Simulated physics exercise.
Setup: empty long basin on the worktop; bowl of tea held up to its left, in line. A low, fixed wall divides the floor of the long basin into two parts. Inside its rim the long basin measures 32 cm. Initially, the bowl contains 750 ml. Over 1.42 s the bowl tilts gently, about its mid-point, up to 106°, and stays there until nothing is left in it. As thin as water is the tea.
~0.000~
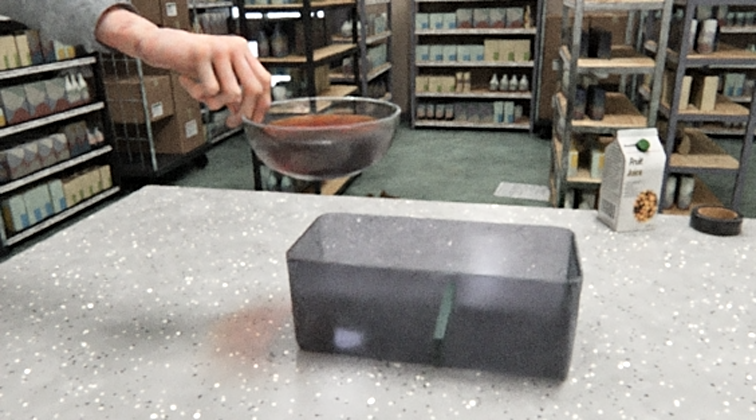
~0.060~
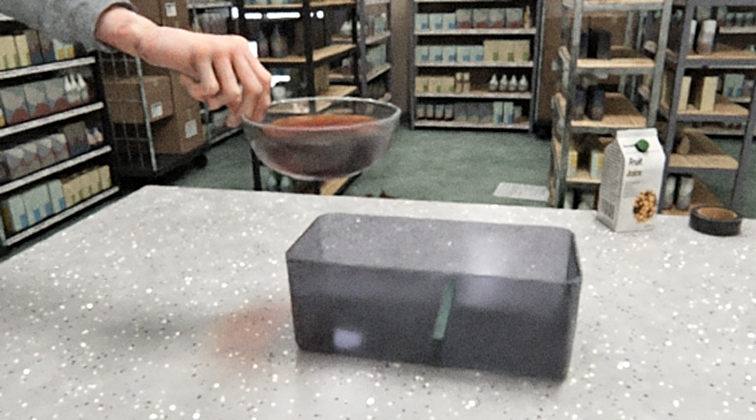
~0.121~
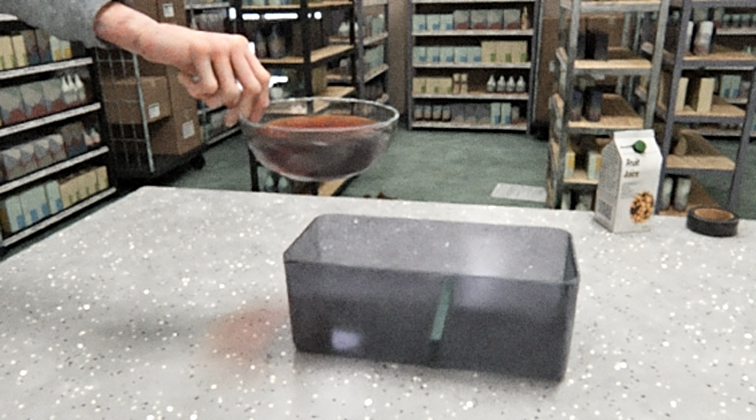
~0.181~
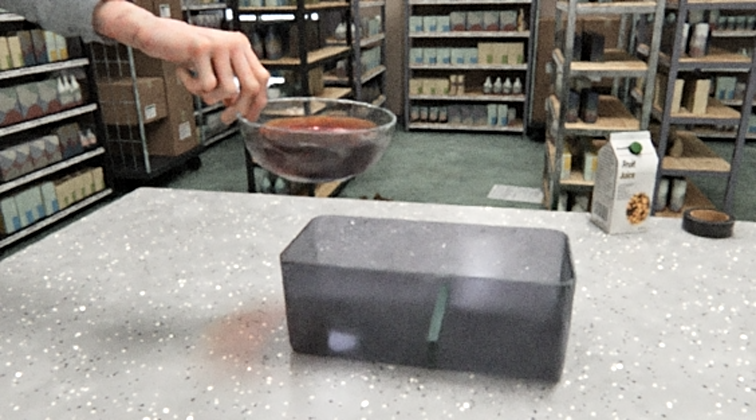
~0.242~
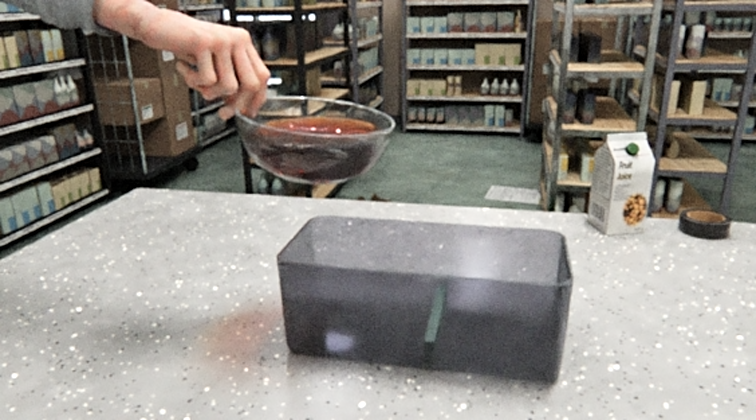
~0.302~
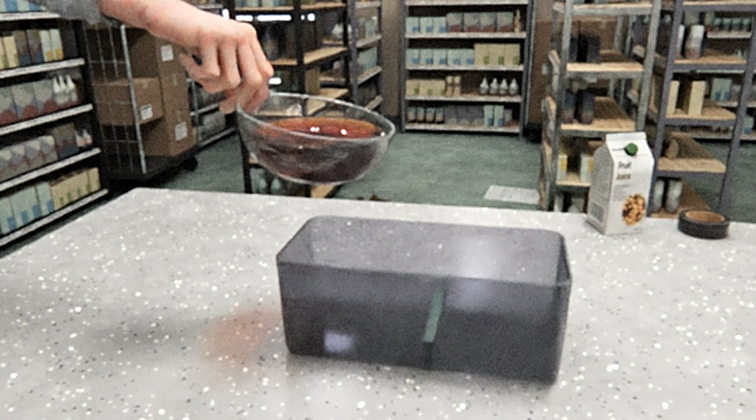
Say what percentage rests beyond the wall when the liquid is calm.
Roughly 52 per cent rests beyond the wall.
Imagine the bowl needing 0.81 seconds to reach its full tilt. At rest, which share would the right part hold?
Then about 40 per cent.
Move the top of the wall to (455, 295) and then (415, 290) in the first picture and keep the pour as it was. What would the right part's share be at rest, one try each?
One try each: Around 30 percent and then around 80 percent.
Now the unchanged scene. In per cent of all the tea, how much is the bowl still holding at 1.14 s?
I reckon near 1 per cent still sits there.
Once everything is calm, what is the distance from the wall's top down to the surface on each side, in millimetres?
Some 20 mm on the left and 14 mm on the right.
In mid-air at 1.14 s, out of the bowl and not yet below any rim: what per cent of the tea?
3 per cent, roughly.
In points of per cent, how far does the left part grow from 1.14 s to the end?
Roughly 3 percent.
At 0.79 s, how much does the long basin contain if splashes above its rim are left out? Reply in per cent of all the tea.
About 30%.
By 0.79 s the tilt is 62° and 40 per cent is still to pour, 8 is left of the wall and 21 right of it.
By 1.14 s the tilt is 96° and 1 per cent is still to pour, 45 is left of the wall and 51 right of it.
By 1.51 s the tilt is 106° and 0 per cent is still to pour, 48 is left of the wall and 52 right of it.
By 1.92 s the tilt is 106° and 0 per cent is still to pour, 48 is left of the wall and 52 right of it.
At rest 48 per cent lies left of the wall, 52 right of it and 1 outside.
